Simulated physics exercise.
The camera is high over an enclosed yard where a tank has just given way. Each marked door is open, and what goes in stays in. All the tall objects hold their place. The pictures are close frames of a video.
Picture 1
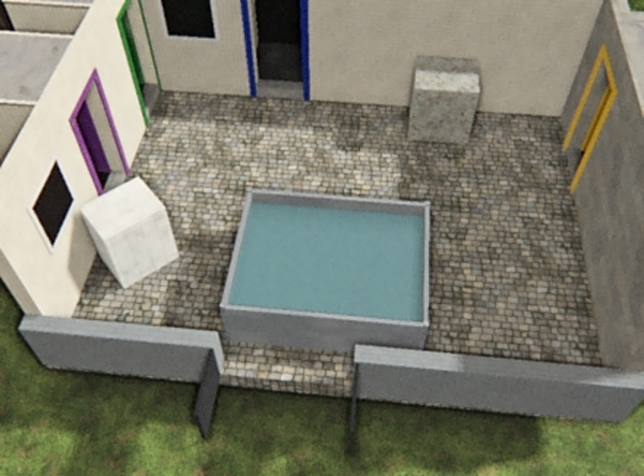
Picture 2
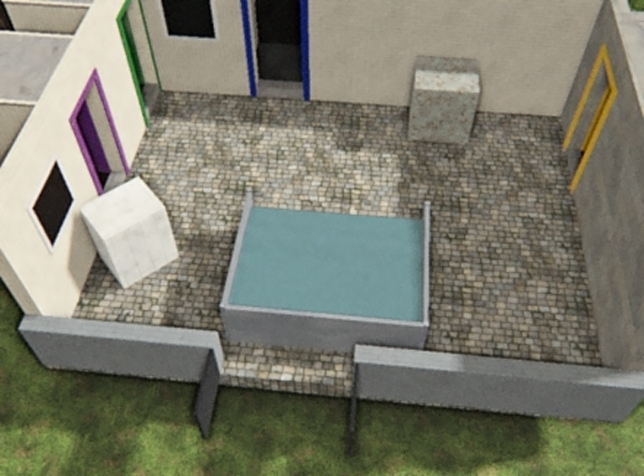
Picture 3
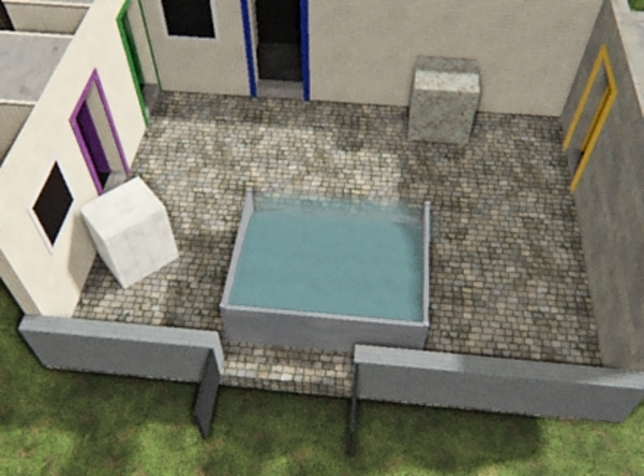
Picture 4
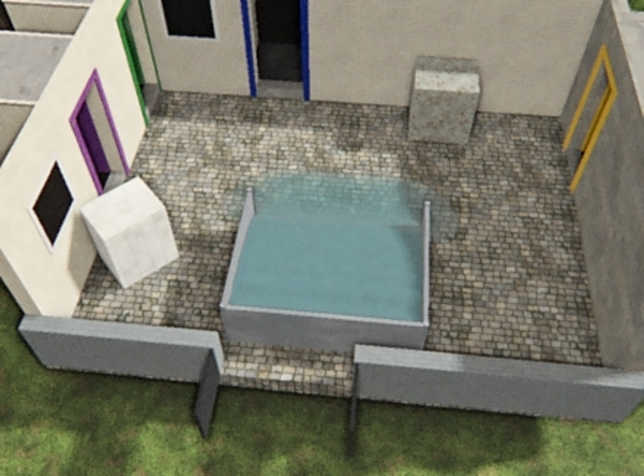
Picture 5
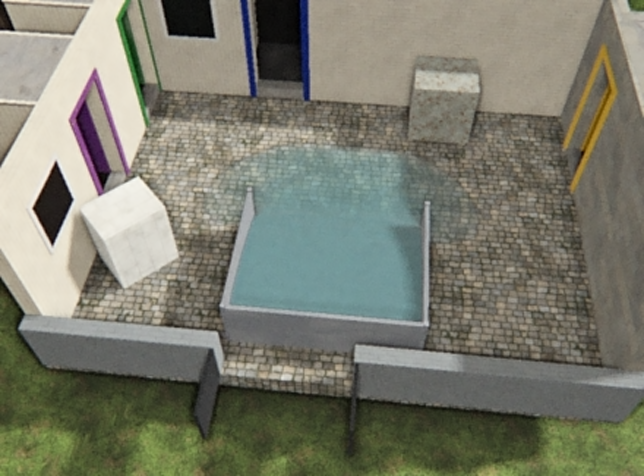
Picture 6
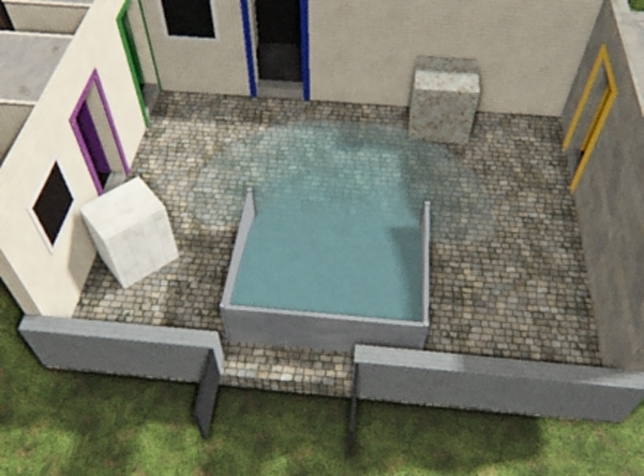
The far side of a water tank in a walled, cobbled yard gave way, and water poured out across the paving, fanning left and right while the pale blocks and the walls stayed put.
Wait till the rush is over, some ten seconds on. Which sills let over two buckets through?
One by one: The yellow door floods; the green door floods; the blue door floods; the purple door floods.
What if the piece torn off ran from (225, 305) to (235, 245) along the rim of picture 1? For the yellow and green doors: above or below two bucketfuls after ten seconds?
My reading: Yellow door holds; green door goes over.
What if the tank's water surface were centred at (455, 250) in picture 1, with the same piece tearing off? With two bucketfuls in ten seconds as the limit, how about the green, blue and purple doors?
Green takes more, blue holds, purple takes more.
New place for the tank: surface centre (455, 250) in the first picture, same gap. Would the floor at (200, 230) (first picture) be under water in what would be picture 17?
At that place: Free of water.
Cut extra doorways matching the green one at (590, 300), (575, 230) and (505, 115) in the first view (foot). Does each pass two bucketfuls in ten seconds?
As listed: Is under, is under, lets less in.
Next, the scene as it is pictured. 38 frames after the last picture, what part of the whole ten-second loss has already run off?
Close to 75 %.
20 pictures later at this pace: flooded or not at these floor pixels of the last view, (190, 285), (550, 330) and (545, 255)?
In turn: Not flooded, clear, clear.
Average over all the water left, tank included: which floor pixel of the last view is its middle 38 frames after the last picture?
I would point to (299, 193).
A moment on, water covers 45 % of the floor; the yellow door not reached, the green door not reached, the blue door under two buckets in, the purple door not reached.
Next, water covers 50 % of the floor; the yellow door under two buckets in, the green door under two buckets in, the blue door over two buckets in, the purple door wet at the sill, nothing in.
Then, water covers 60 % of the floor; the yellow door far over two buckets in, the green door far over two buckets in, the blue door far over two buckets in, the purple door wet at the sill, nothing in.
Later, water covers 90 % of the floor; the yellow door far over two buckets in, the green door far over two buckets in, the blue door far over two buckets in, the purple door over two buckets in.
In the end, water covers 95 % of the floor; the yellow door far over two buckets in, the green door far over two buckets in, the blue door far over two buckets in, the purple door far over two buckets in.
